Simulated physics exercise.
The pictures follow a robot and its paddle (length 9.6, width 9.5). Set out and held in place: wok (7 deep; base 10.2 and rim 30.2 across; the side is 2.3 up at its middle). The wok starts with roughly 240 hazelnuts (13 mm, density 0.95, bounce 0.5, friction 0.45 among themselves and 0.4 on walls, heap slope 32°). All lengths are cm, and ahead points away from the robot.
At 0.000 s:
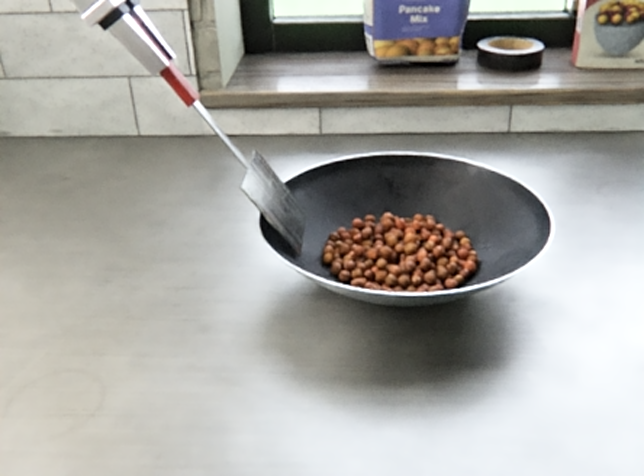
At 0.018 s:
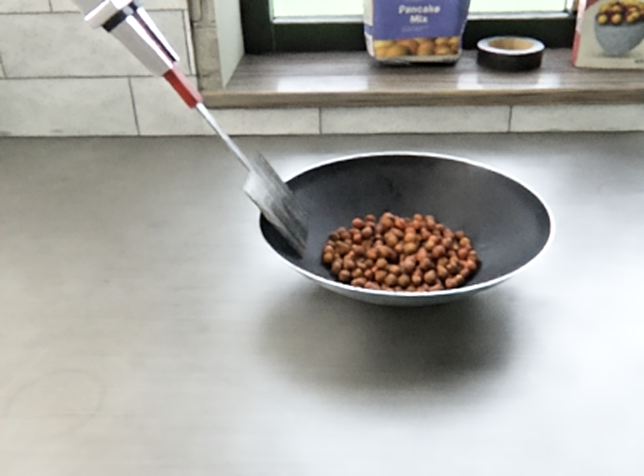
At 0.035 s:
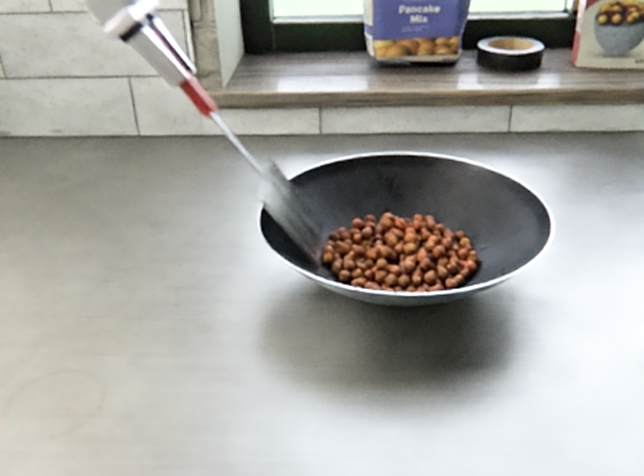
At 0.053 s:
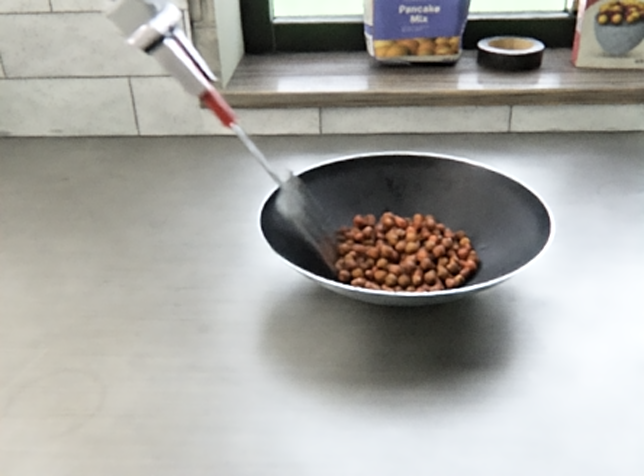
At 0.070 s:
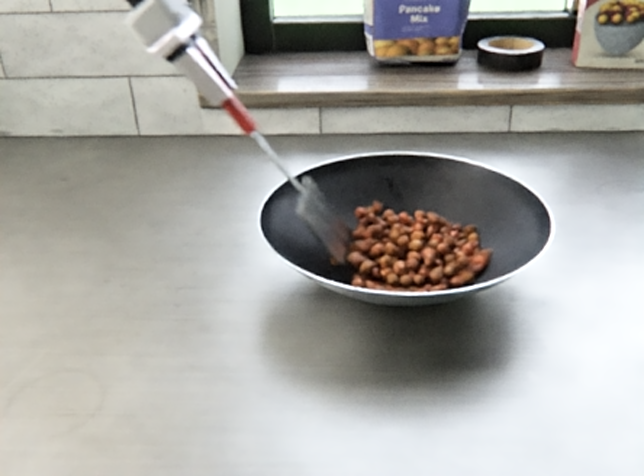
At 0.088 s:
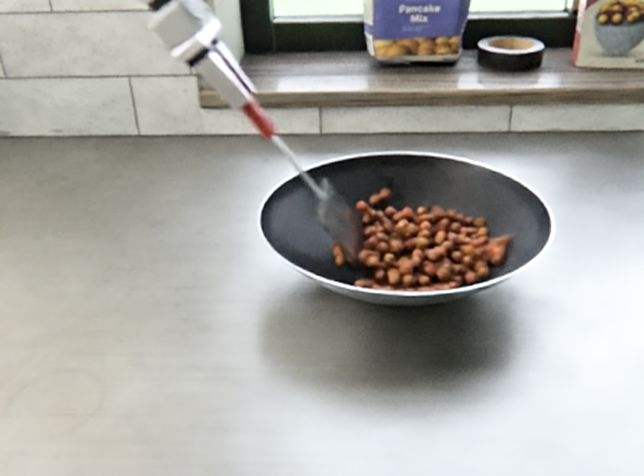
The footage shows a robot arm lowering a flat paddle into a dark wok of hazelnuts on a gray counter, then pushing it rightward into the heap, which shifts right and loosens as several nuts roll apart.
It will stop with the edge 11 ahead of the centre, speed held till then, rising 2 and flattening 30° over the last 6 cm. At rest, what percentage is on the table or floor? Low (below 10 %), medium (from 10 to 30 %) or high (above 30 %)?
Answer: High; above 30 % of the hazelnuts finish on the table or floor.
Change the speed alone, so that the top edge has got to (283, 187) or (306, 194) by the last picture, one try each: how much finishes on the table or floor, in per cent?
Some 20 and 45 per cent.
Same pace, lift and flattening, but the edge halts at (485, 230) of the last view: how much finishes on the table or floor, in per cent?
About 35 per cent.
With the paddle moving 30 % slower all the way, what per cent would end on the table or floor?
It would be near 40 per cent.
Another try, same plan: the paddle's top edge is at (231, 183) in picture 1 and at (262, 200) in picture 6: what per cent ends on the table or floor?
About 10 per cent.
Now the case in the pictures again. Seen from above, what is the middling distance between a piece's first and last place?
Roughly 22 cm.
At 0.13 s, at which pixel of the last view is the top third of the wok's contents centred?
Near (461, 238).
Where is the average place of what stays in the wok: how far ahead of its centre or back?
About 3.0 cm ahead.
After 0.13 s, sloping 56°, highest piece 7 above the table; 237 in the wok.
After 0.17 s, sloping 49°, highest piece 9 above the table; 235 in the wok, 2 on the blade or in flight.
After 0.40 s, sloping 26°, highest piece 13 above the table; 108 in the wok, 42 on the table or floor, 87 on the blade or in flight.
After 1.45 s, sloping 26°, highest piece 3 above the table; 129 on the table or floor, 108 in the wok.
At rest, 129 on the table or floor, 108 in the wok. That is 54 % on the table or floor.
